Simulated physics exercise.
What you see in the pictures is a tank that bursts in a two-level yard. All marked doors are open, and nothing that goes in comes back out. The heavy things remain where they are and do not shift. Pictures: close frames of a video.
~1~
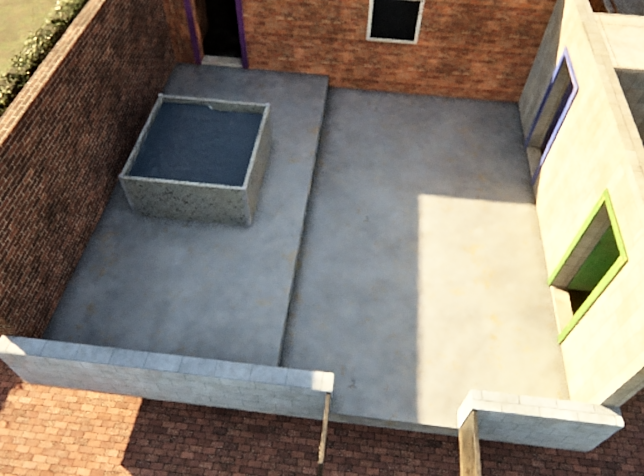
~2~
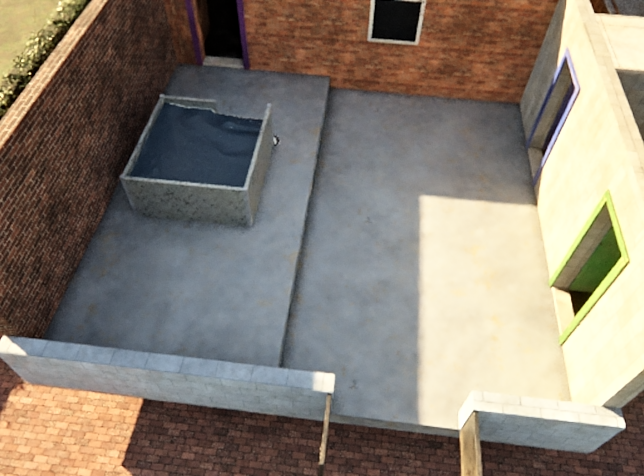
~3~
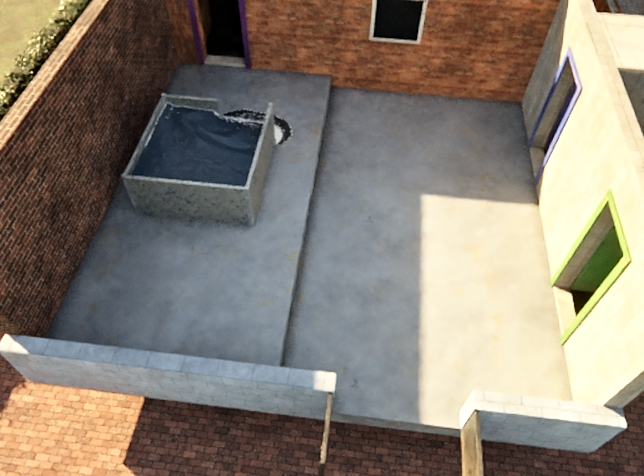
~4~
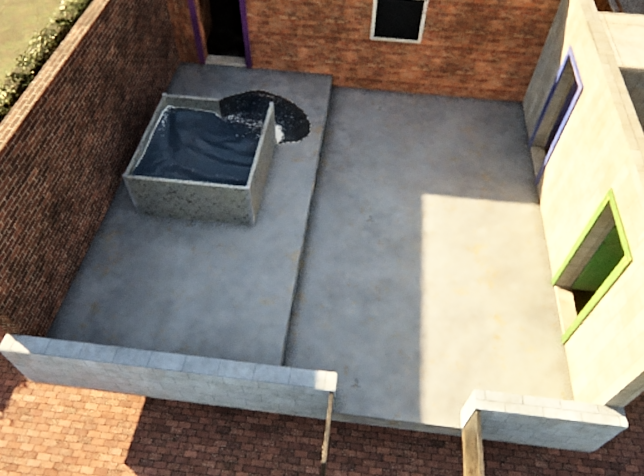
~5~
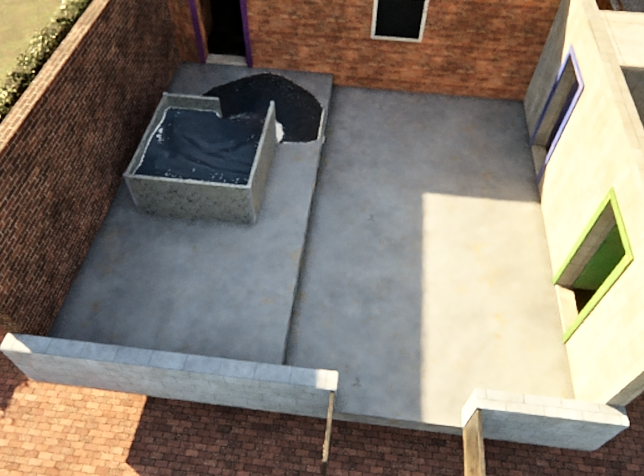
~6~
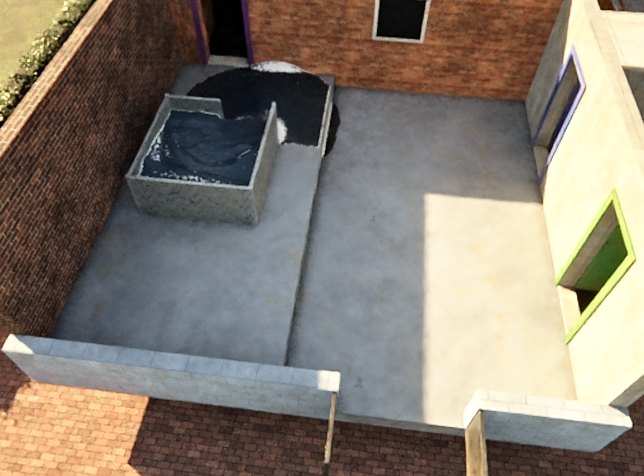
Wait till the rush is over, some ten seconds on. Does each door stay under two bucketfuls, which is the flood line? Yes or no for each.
Purple door - no, it floods; blue door - no, it floods; green door - yes, stays under.
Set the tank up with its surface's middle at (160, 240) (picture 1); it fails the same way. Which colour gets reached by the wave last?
It's the green-painted one.
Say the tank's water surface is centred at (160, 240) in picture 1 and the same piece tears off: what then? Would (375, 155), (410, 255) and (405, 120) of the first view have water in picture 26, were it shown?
My reading is hit by the flood first, missed by the flood next and hit by the flood last.
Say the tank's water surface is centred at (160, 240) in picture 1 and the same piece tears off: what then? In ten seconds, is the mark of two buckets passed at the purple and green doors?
Door check - the purple one crosses the line, the green one doesn't reach it.
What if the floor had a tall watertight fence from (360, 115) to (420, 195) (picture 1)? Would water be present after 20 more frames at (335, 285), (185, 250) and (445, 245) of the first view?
Taking them in order, I'd say parched, parched and parched.
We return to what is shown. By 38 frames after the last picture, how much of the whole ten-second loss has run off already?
About 70 per cent.
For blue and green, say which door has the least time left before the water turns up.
Answer: The door marked blue.
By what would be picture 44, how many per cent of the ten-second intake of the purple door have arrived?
It comes to around 95 percent of the ten-second total.
A moment on, water covers 15 % of the floor; the purple door over two buckets in, the blue door not reached, the green door not reached.
Next, water covers 20 % of the floor; the purple door far over two buckets in, the blue door not reached, the green door not reached.
Then, water covers 35 % of the floor; the purple door far over two buckets in, the blue door under two buckets in, the green door not reached.
Later, water covers 60 % of the floor; the purple door far over two buckets in, the blue door over two buckets in, the green door wet at the sill, nothing in.
In the end, water covers 85 % of the floor; the purple door far over two buckets in, the blue door far over two buckets in, the green door wet at the sill, nothing in.
